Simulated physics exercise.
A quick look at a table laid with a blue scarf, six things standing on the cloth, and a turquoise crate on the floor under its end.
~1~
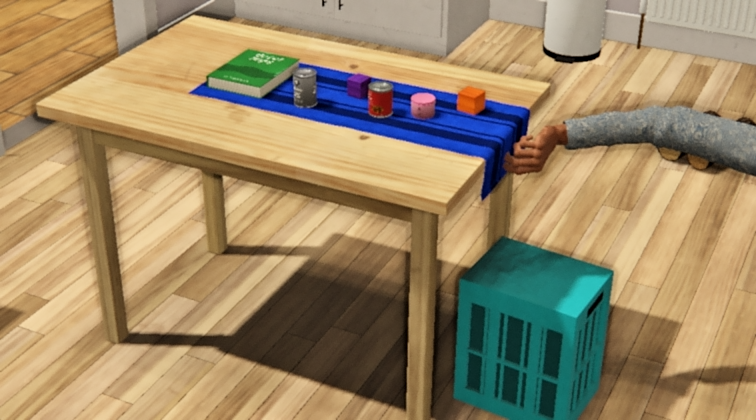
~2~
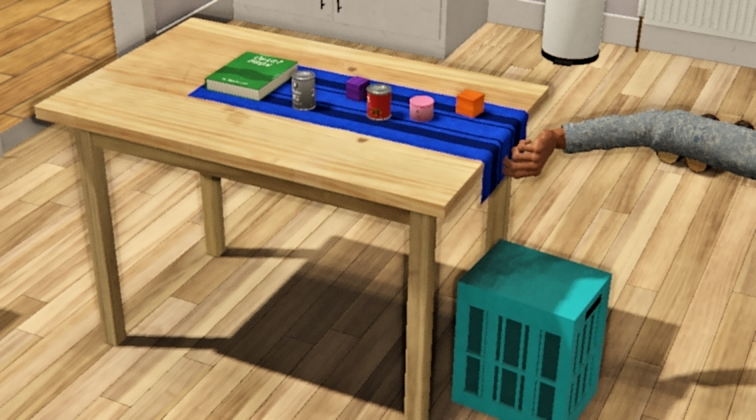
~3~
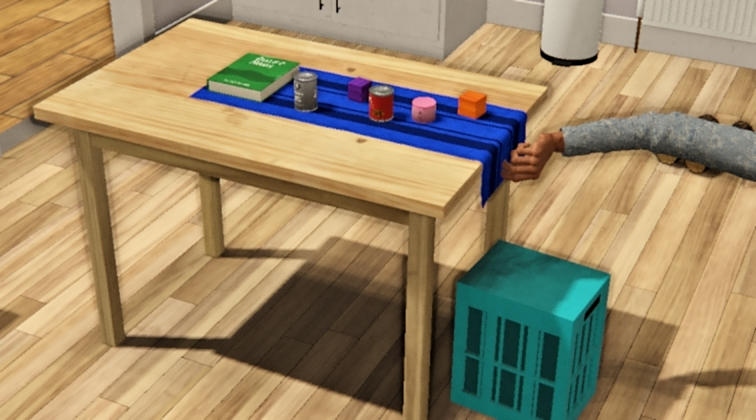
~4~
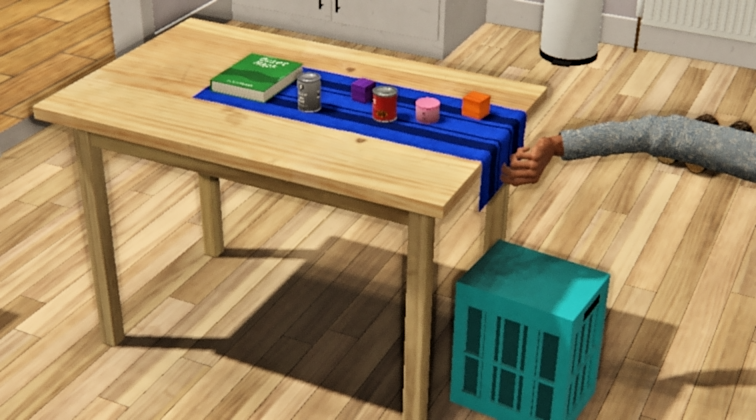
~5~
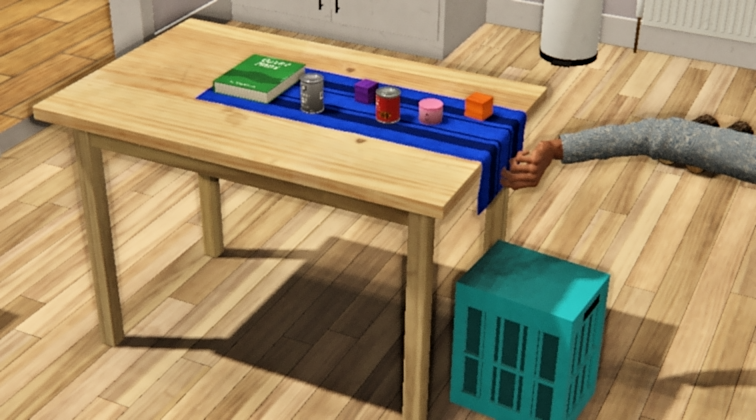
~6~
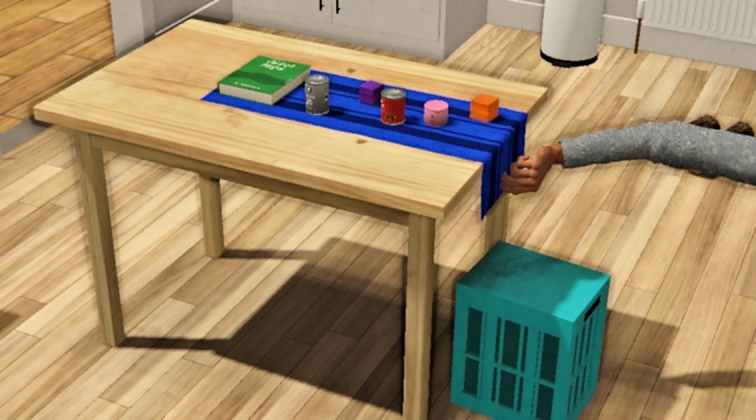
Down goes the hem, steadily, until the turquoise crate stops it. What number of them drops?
Over the edge go two.
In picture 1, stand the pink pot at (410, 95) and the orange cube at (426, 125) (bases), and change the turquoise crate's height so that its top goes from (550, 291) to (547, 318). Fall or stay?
The pink pot tumbles off, the orange cube falls.
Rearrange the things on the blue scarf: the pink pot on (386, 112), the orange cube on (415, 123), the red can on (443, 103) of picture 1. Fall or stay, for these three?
The pink pot does not fall; the orange cube goes over; the red can goes over.
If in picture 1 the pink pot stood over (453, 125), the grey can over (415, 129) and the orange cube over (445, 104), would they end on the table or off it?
The pink pot drops off, the grey can comes down, the orange cube goes over.
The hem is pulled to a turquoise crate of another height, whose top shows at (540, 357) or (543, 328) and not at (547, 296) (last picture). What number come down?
Over the edge go 4 and 3.
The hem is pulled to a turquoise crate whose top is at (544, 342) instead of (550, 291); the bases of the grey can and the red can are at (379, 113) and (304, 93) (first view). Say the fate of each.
The grey can comes down, the red can stays on.
A little later, hem near (501, 217); all still up.
Next, hem near (500, 248); orange cube gone.
Later still, hem on the crate; orange cube and pink pot gone.
When it is over, hem on the crate; orange cube and pink pot gone. The table loses two.
